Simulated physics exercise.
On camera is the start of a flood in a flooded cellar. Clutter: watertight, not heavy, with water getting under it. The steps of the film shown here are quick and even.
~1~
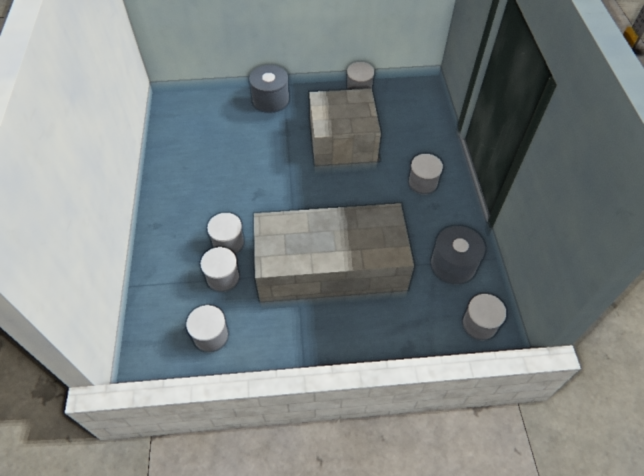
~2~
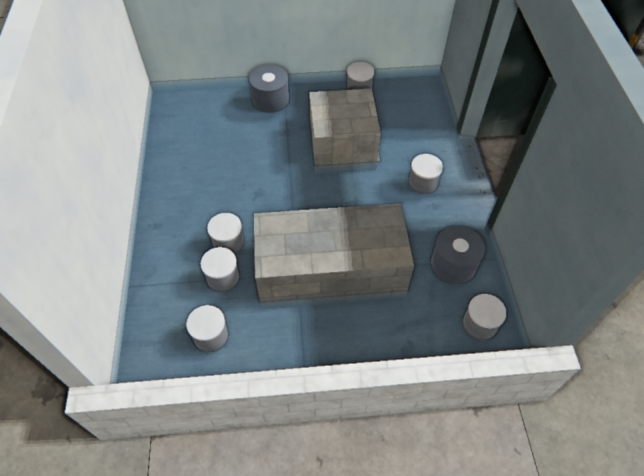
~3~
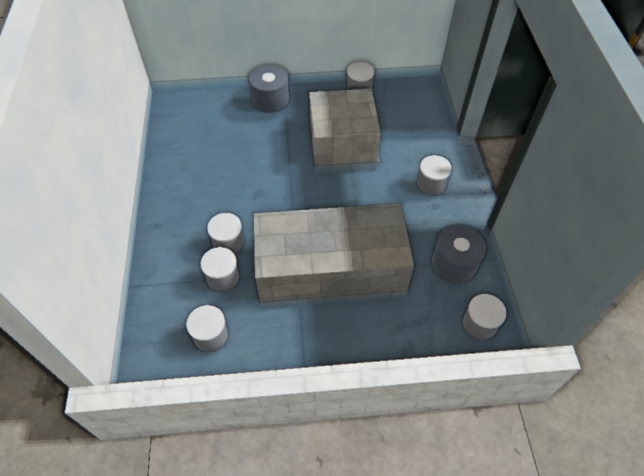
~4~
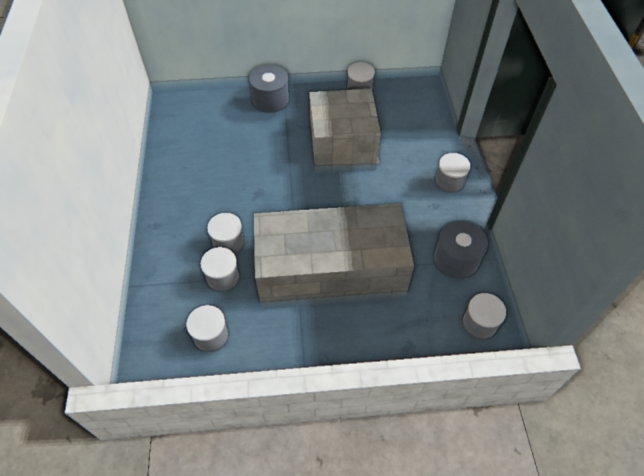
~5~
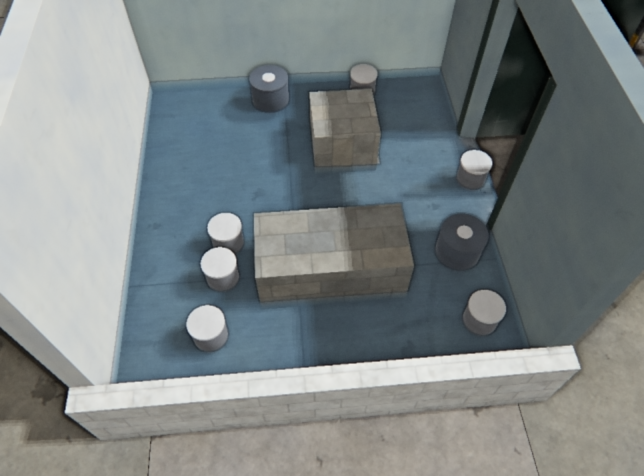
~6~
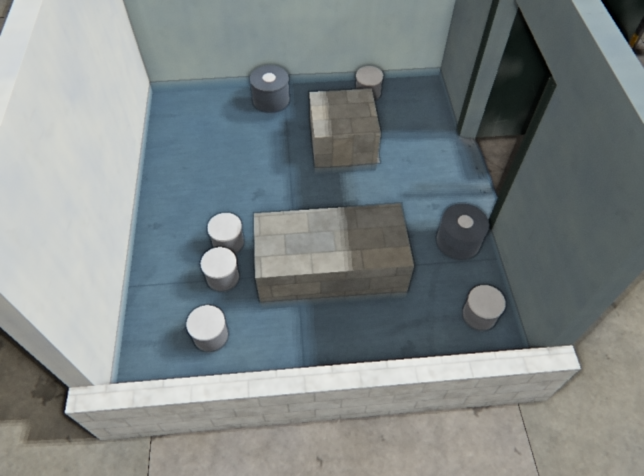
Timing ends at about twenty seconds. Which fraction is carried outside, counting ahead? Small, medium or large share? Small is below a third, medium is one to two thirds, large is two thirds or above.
A large share.
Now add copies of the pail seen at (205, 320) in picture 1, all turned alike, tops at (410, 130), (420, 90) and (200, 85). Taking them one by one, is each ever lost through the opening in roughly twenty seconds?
Result, in sequence: Ends up outside; ends up outside; never gets out.
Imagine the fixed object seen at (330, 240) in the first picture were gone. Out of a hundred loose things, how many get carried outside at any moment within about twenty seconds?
Near 60 percent.
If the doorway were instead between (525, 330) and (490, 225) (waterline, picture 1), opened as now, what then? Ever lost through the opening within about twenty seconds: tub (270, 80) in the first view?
For that one: No.
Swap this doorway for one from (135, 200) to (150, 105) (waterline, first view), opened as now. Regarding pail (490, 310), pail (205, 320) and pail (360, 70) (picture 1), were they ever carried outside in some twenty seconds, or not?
Object one: Remains; object two: Leaves; object three: Leaves.
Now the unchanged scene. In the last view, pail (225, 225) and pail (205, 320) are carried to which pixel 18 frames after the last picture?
Look for them around (353, 203) and (252, 327).
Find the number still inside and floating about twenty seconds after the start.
I make it 2 of them.
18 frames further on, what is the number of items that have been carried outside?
Total: 4.
A moment on, 2 of 8 are out; 6 afloat.
Next, 4 of 8 are out; 4 afloat.
Later, 6 of 8 are out; 2 afloat.
In the end, 6 of 8 are out; 2 afloat.
